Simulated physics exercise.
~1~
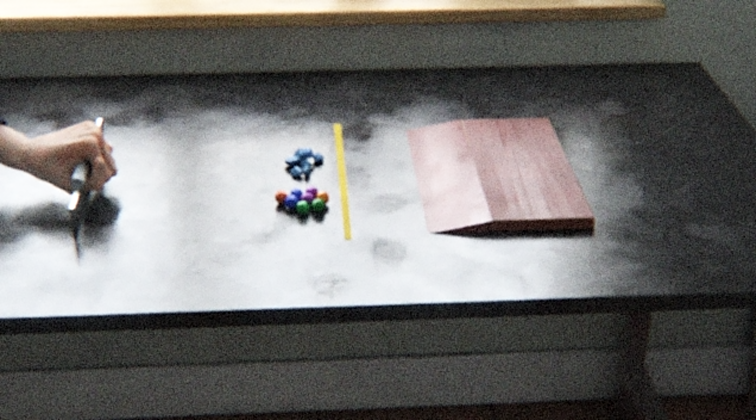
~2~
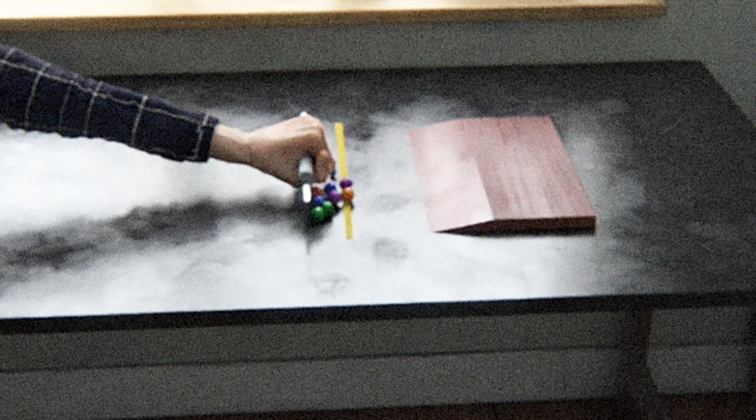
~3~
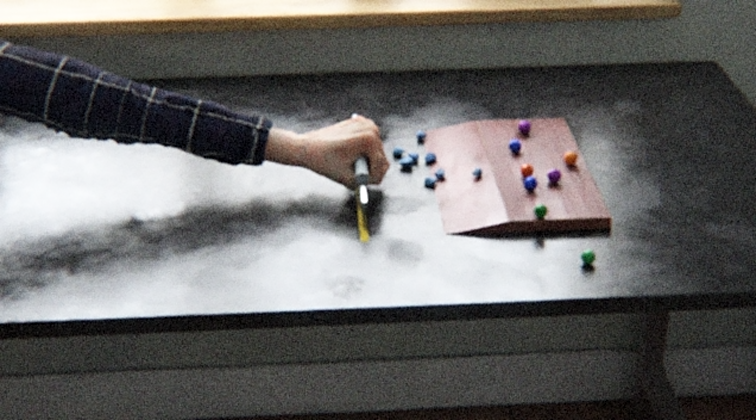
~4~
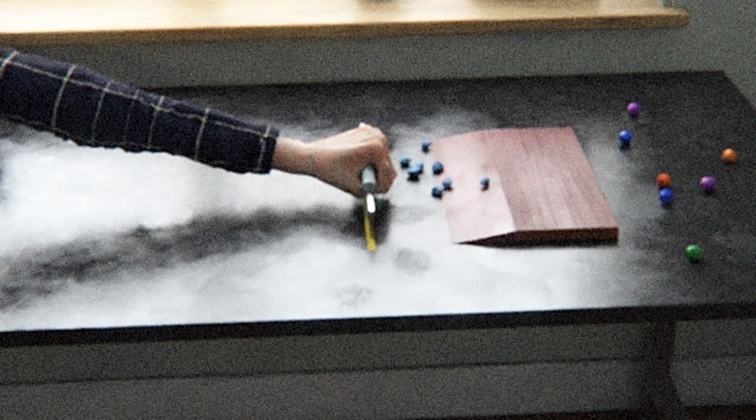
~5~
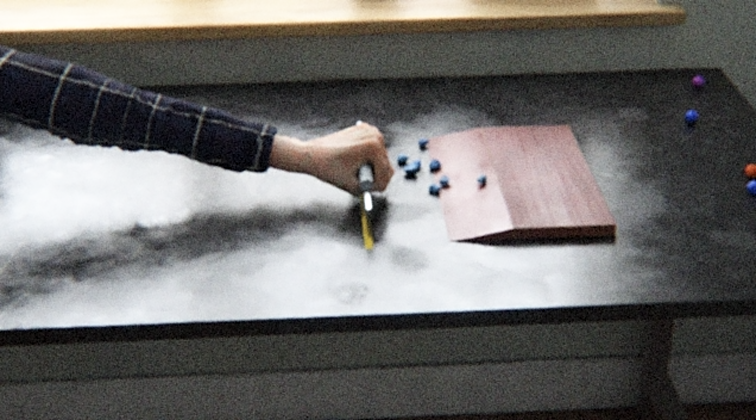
A hand pushed two small clusters of bits rightward with a scraper and stopped at the yellow tape; the colourful balls rolled up over the sloped wooden slab and away across the table, while the blue bits mostly stayed short of it.
